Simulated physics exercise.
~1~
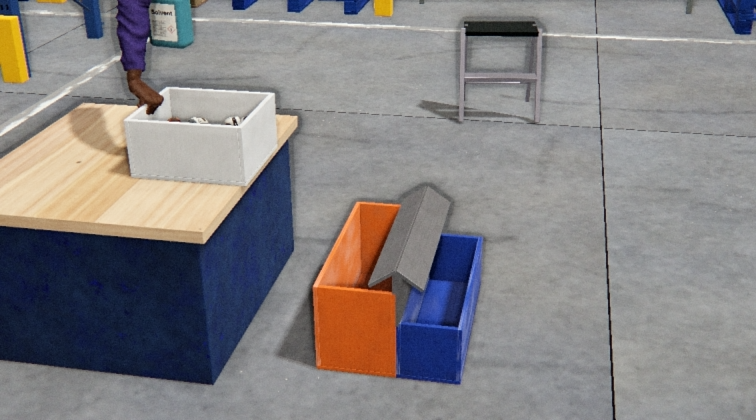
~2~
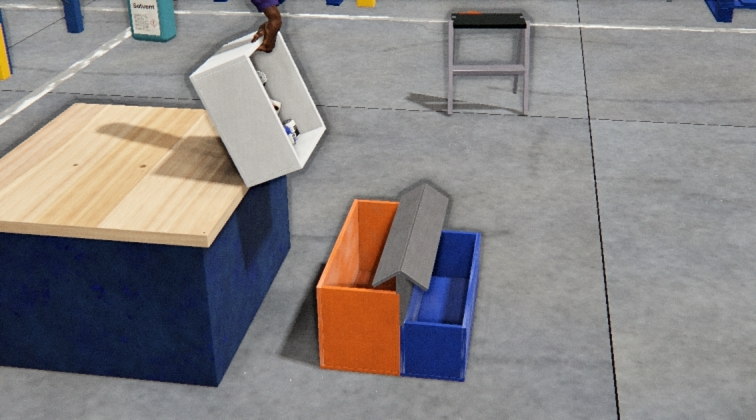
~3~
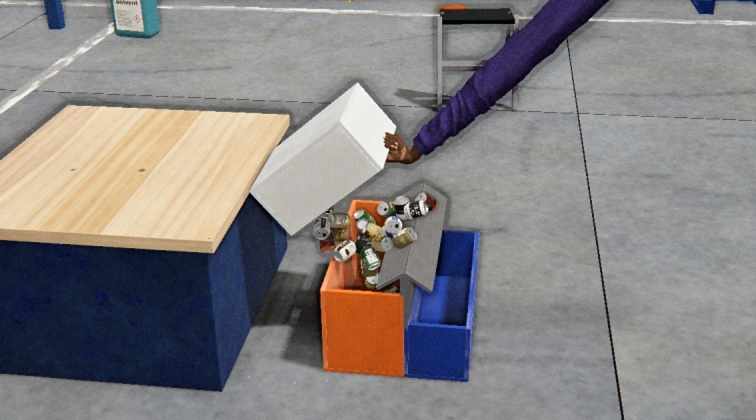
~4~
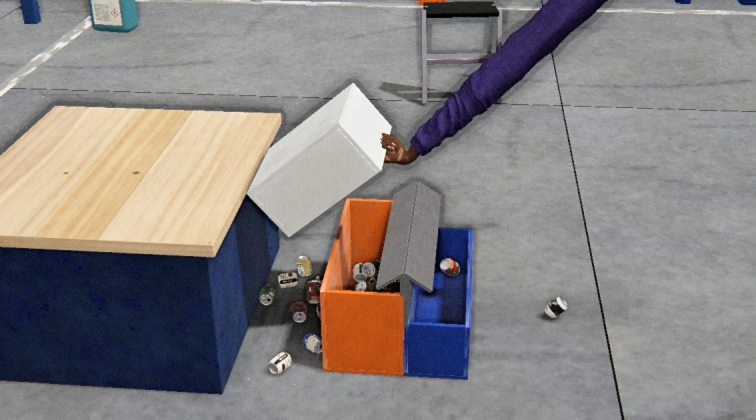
A purple-sleeved arm tipping small cans from a white box over orange and blue troughs, some scattering on the grey floor.
